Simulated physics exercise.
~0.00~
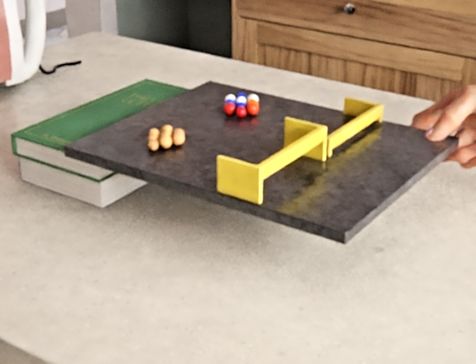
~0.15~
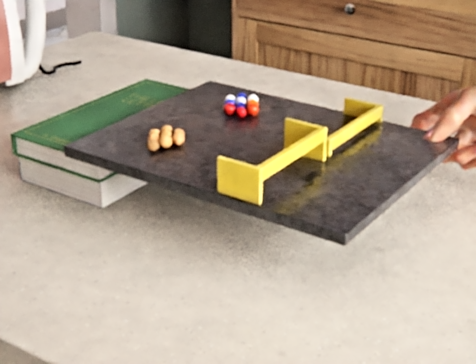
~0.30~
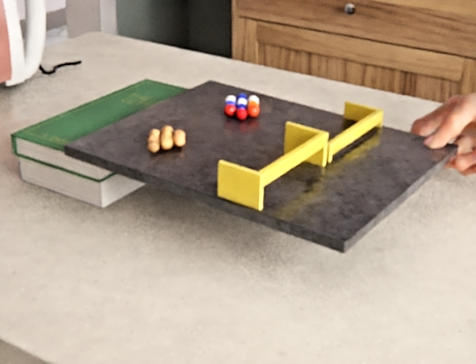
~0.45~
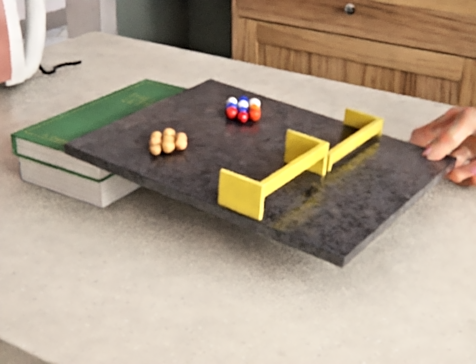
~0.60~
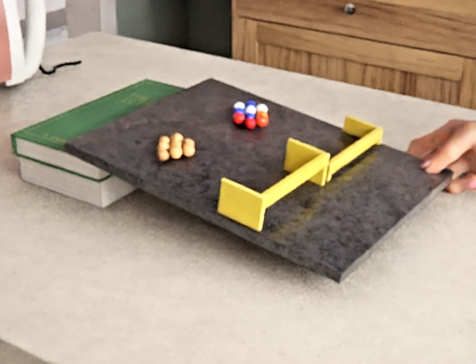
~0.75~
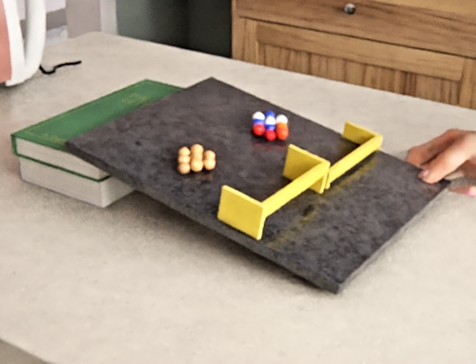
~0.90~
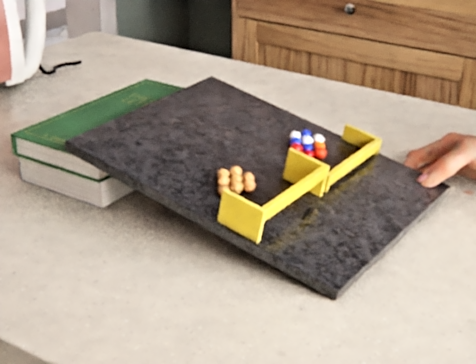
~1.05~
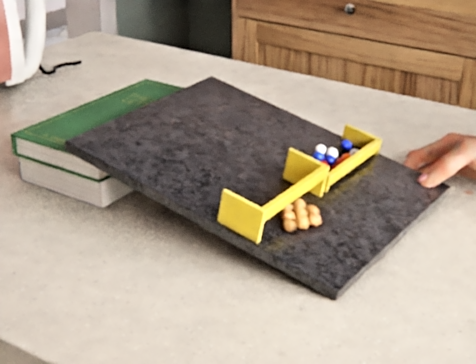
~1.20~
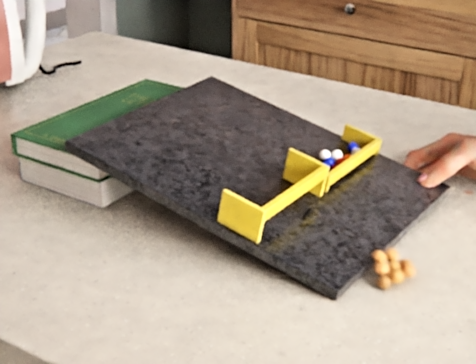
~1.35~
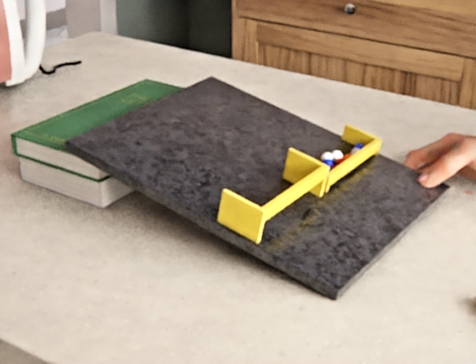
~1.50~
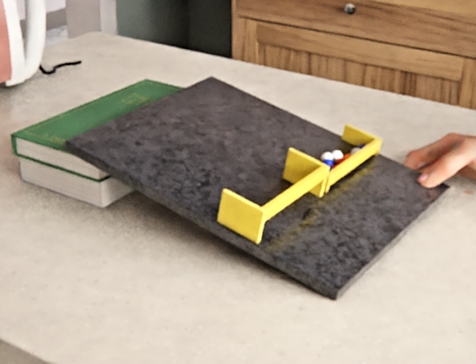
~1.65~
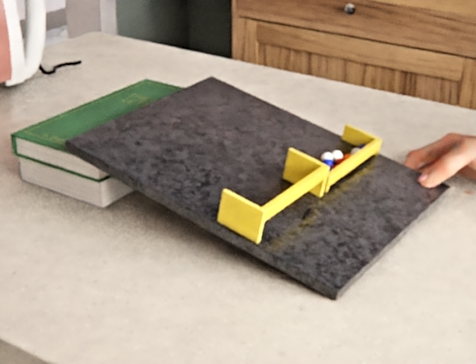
The video shows a hand lowering one end of a dark board propped on green-topped books until both clusters of small balls roll toward yellow barriers; the tan balls pass beneath theirs and off the board, while the red, white and blue ones stay behind theirs.
